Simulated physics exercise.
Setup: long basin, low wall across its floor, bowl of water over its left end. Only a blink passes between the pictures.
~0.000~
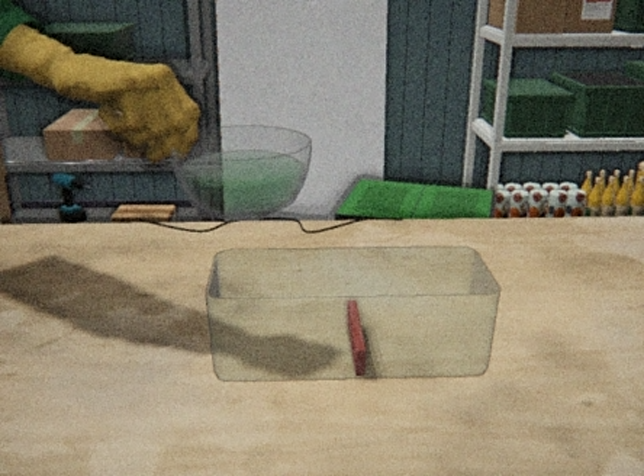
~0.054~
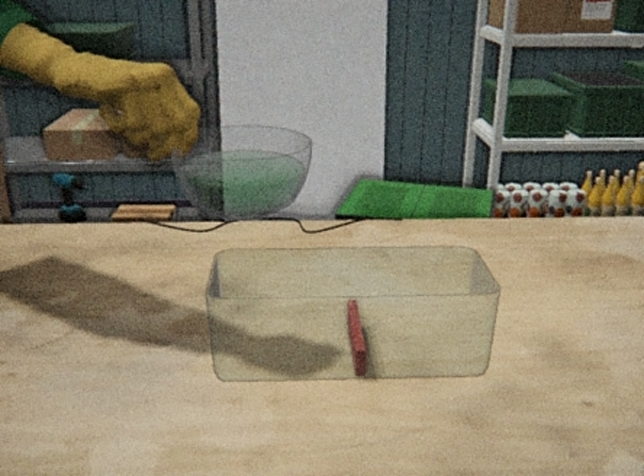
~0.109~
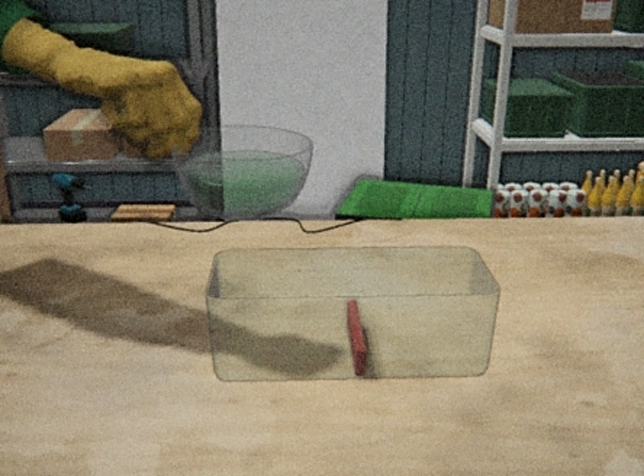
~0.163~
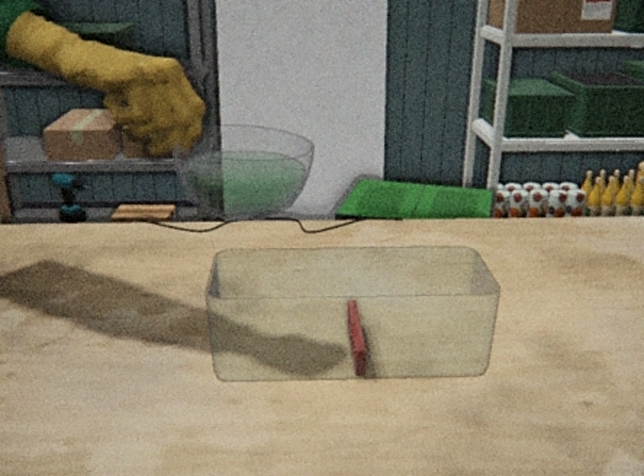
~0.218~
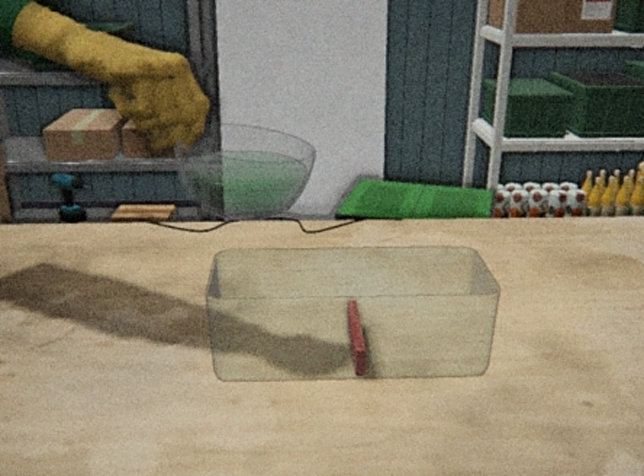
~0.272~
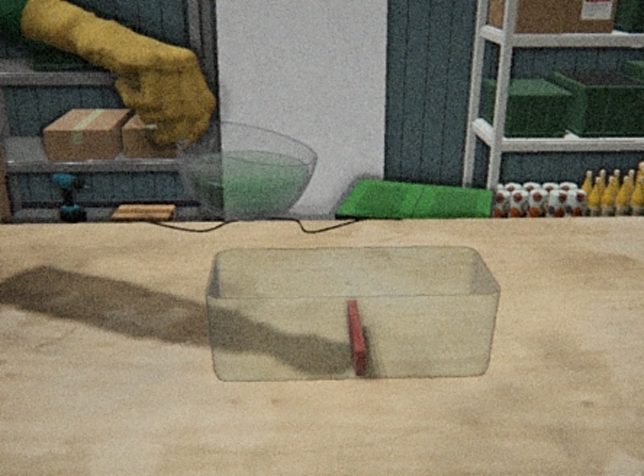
Yellow-gloved hand slowly tilting a clear bowl of greenish water slightly rightward above a long transparent basin with a low red wall.
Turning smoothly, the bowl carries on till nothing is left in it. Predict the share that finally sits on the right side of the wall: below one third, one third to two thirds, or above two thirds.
The centre band.
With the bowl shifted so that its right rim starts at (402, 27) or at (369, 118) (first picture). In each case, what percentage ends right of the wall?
Roughly 70 % the first time and roughly 90 % the second.
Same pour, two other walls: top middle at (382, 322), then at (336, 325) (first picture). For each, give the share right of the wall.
About 5 % for the first and about 70 % for the second.
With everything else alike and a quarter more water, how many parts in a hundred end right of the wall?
About 55 in a hundred.
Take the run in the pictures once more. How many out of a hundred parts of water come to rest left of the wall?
55 % or thereabouts.
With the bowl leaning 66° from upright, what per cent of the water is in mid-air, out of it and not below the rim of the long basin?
That comes to near 30 percent.
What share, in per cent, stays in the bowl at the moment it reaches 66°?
Still holding around 60 %, give or take.
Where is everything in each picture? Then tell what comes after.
In the first frame, it leans 0°; its right rim is at (311, 143); the water meets the walls at (180, 166) and (306, 164); the long basin's rim runs from (211, 274) to (487, 270); the wall's top is at (356, 325).
In the second frame, it leans 1°; its right rim is at (311, 143); the water meets the walls at (180, 165) and (306, 165).
In the third frame, it leans 2°; its right rim is at (312, 145); the water meets the walls at (180, 165) and (306, 166).
In the fourth frame, it leans 5°; its right rim is at (313, 148); the water meets the walls at (181, 165) and (306, 167).
In the fifth frame, it leans 8°; its right rim is at (315, 153); the water meets the walls at (182, 165) and (309, 167).
In the sixth frame, it leans 13°; its right rim is at (316, 158); the water meets the walls at (184, 165) and (310, 167).
By 0.70 s the tilt is 66° and 60 per cent is still to pour, 4 is left of the wall and 8 right of it.
By 1.01 s the tilt is 98° and 6 per cent is still to pour, 40 is left of the wall and 47 right of it.
By 1.34 s the tilt is 104° and 0 per cent is still to pour, 52 is left of the wall and 47 right of it.
By 1.69 s the tilt is 104° and 0 per cent is still to pour, 53 is left of the wall and 47 right of it.
At rest 53 per cent lies left of the wall, 47 right of it and 1 outside.
